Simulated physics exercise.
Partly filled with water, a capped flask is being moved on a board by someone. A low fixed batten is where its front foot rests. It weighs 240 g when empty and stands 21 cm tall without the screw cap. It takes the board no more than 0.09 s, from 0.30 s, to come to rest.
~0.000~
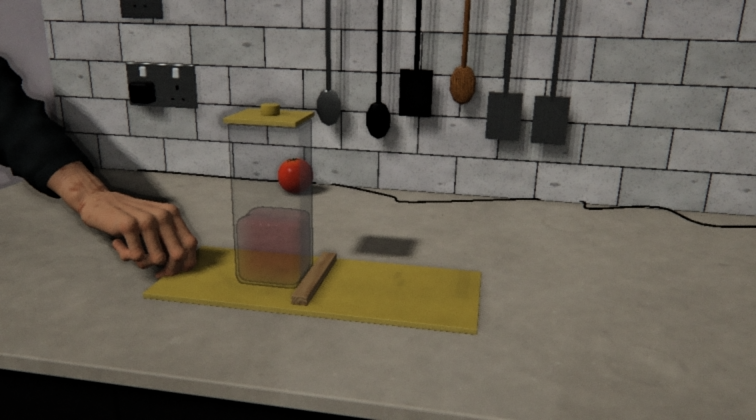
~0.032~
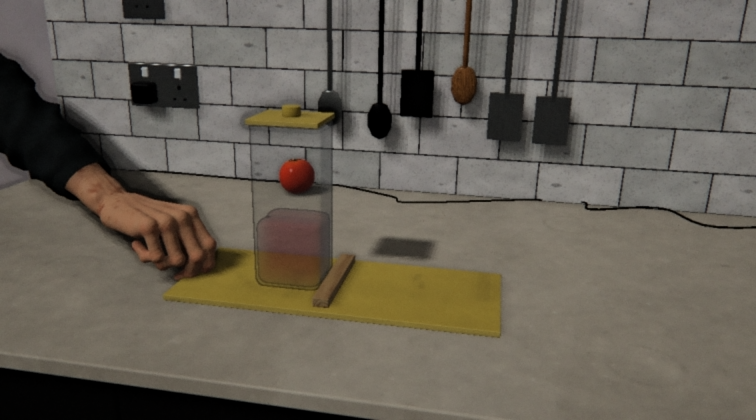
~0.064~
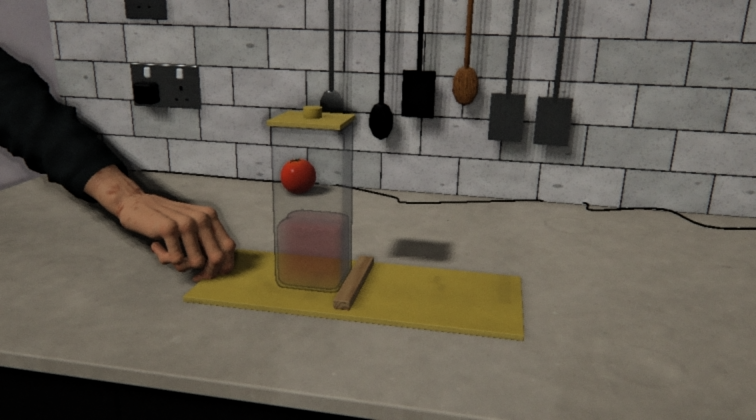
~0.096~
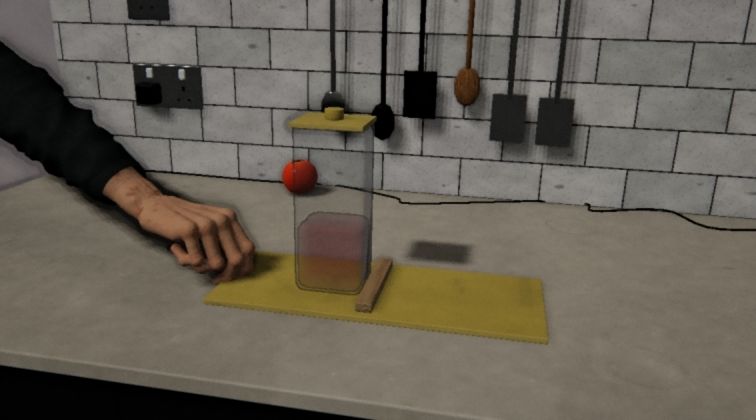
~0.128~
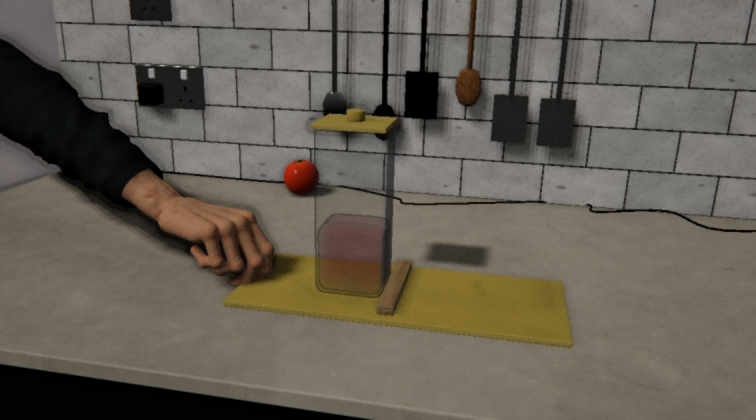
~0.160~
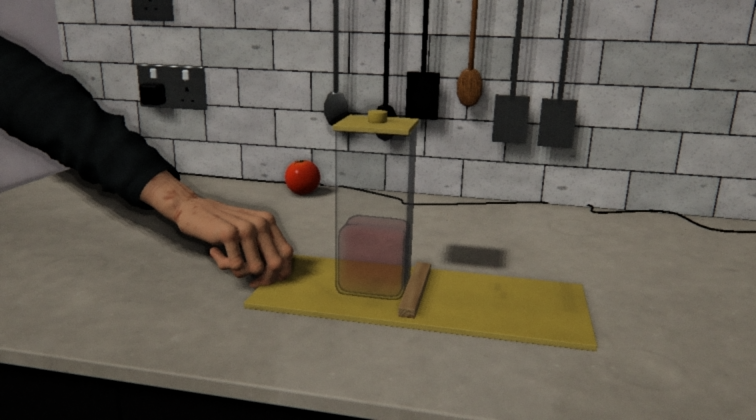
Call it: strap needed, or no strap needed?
No strap needed.
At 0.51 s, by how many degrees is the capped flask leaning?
Lean: Around 6° from upright.
After 0.39 s the board moves at 0.00 m/s; the capped flask leans 5°.
After 0.51 s the capped flask leans 5°.
After 0.67 s the capped flask stands where it began.
After 0.89 s the capped flask stands where it began.
In the end the capped flask stands where it began.
